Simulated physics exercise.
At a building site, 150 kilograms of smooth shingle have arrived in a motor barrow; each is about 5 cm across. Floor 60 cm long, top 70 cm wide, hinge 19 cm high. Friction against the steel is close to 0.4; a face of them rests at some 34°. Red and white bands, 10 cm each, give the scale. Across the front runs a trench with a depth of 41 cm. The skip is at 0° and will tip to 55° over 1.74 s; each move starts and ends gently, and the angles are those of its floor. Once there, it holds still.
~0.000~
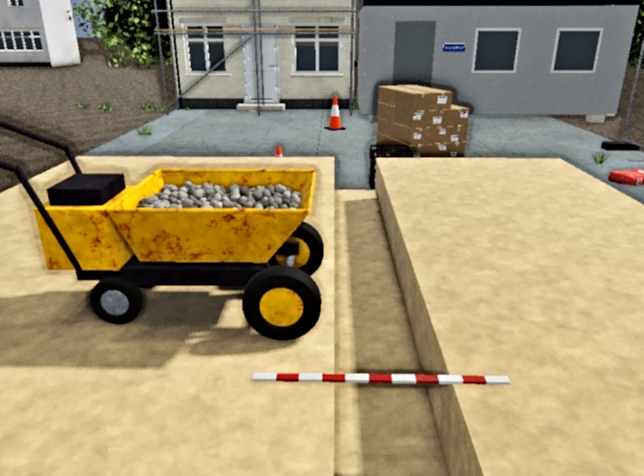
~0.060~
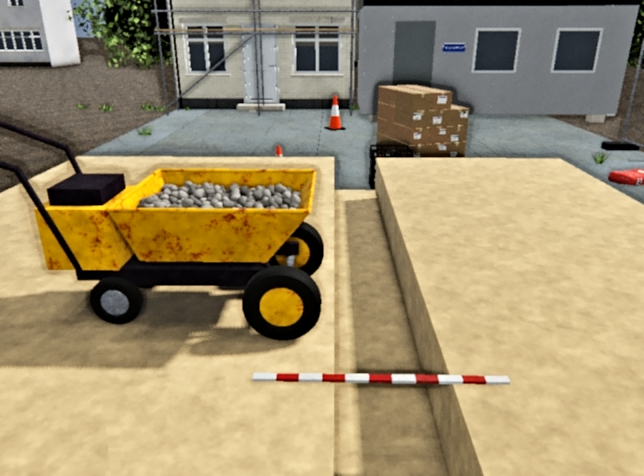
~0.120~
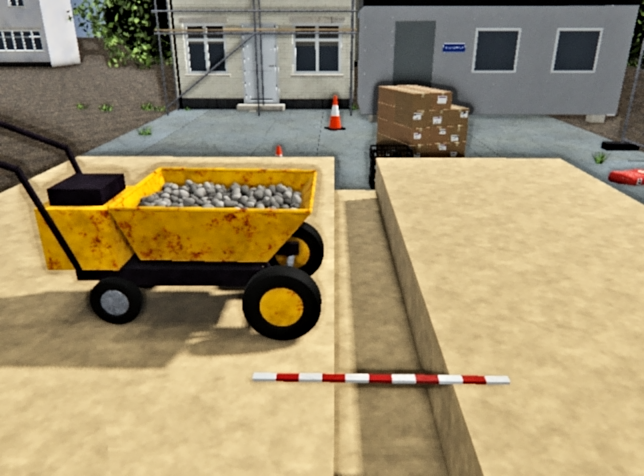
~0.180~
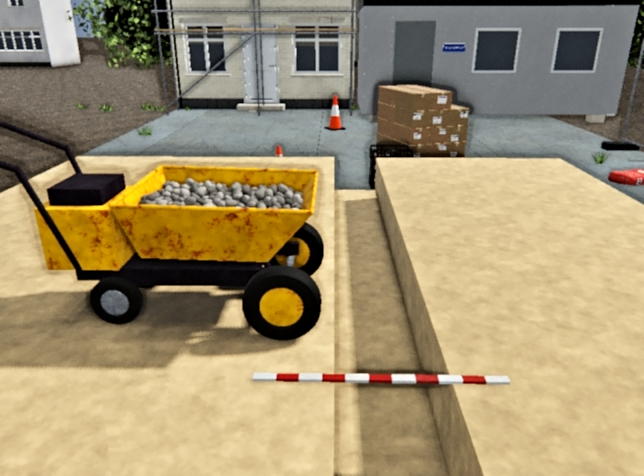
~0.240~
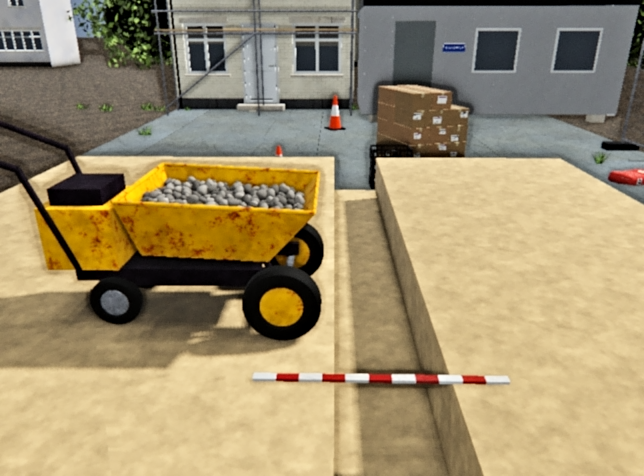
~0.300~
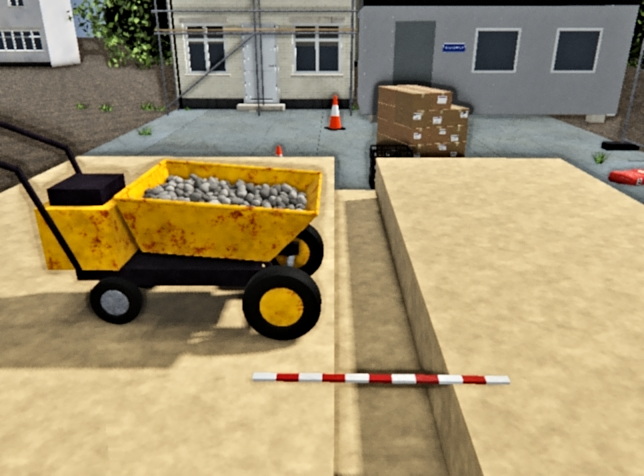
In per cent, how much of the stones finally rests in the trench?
Roughly 62 per cent of them.
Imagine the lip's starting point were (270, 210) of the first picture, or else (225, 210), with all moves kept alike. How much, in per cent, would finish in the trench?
Near 75 then near 60 percent.
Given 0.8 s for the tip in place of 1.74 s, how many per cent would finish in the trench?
Something close to 50 per cent.
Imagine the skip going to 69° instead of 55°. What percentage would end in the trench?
About 70%.
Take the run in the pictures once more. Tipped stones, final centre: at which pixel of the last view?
About (396, 361).
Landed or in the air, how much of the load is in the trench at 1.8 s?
Around 20 per cent of it.
After 1.3 s the floor is at 46°; 100 % in the skip; the foremost stones are at (372, 238).
After 1.8 s the floor is at 55°; 79 % in the skip, 20 % in the trench, 1 % past the trench; the foremost stones are at (438, 304).
After 2.2 s the floor is at 55°; 55 % in the skip, 36 % in the trench, 9 % past the trench; the foremost stones are at (504, 308).
After 4.1 s the floor is at 55°; 28 % in the skip, 62 % in the trench, 10 % past the trench; the foremost stones are at (565, 316).
